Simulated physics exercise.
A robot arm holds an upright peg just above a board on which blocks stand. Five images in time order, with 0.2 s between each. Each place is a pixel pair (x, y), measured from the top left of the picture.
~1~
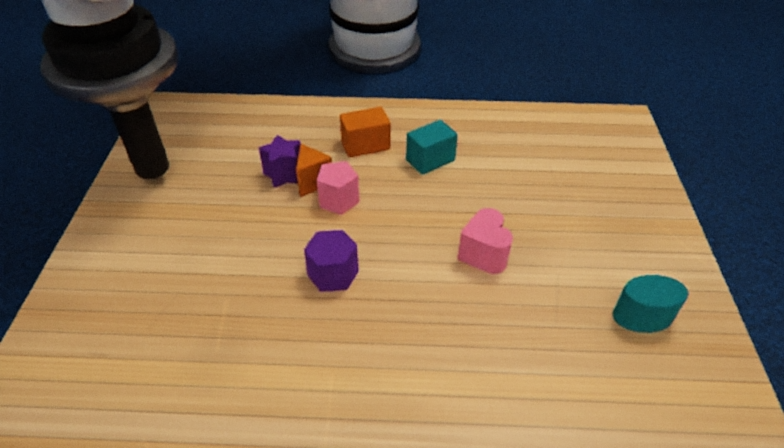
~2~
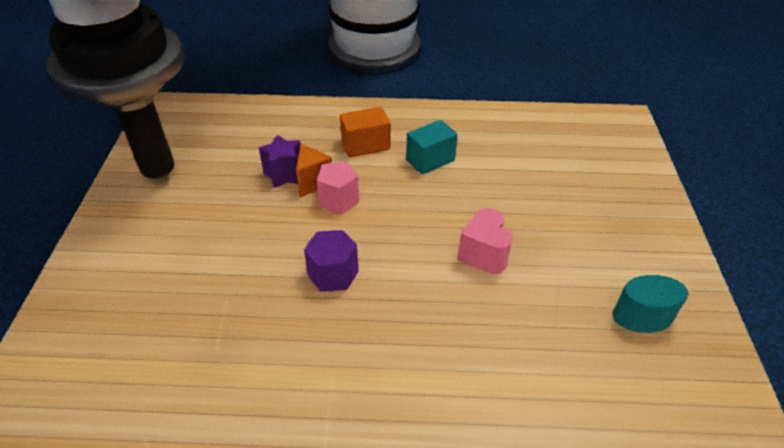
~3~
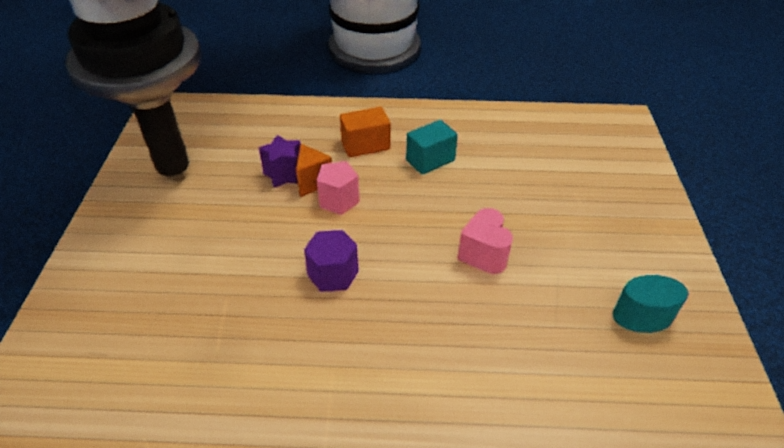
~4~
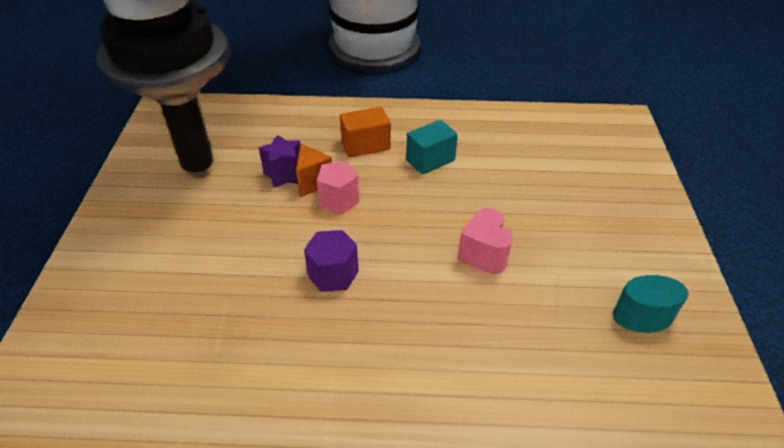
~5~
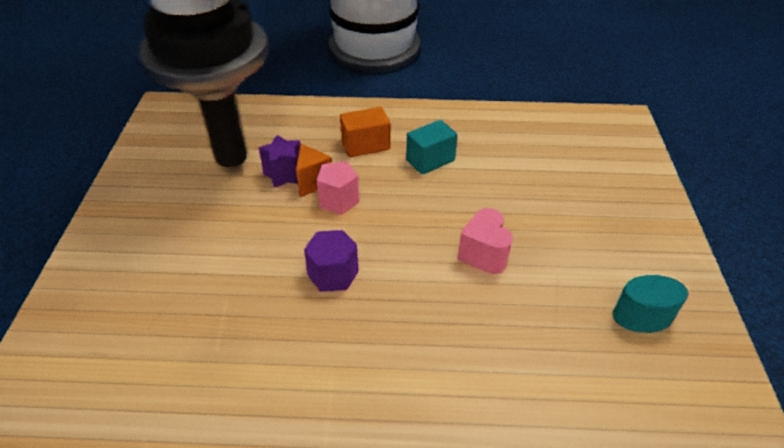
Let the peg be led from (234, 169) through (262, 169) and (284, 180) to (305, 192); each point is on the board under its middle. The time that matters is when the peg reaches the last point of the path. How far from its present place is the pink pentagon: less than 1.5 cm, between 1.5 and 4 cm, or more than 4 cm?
Travels 1.5 to 4 cm.
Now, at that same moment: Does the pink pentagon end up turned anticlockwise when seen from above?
My answer is no.
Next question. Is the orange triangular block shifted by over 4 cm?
I expect so.
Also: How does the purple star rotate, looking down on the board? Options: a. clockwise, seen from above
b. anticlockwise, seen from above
It's b.
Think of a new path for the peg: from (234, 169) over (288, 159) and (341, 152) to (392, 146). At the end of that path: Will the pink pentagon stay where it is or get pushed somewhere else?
Here the pink pentagon moves off its spot.
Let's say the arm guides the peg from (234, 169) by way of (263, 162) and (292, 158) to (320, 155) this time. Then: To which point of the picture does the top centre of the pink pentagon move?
I predict (351, 187).
What follows on the original path. Halfway along, peg (273, 163); purple star (298, 155), turned 15° anticlockwise; orange triangular block (330, 158), turned 20° anticlockwise; pink pentagon (345, 177), turned 30° clockwise.
At the end, peg (303, 181); purple star (333, 170), turned 25° anticlockwise; orange triangular block (359, 158), turned 25° anticlockwise; pink pentagon (370, 183), turned 60° clockwise; orange oblong block unmoved.
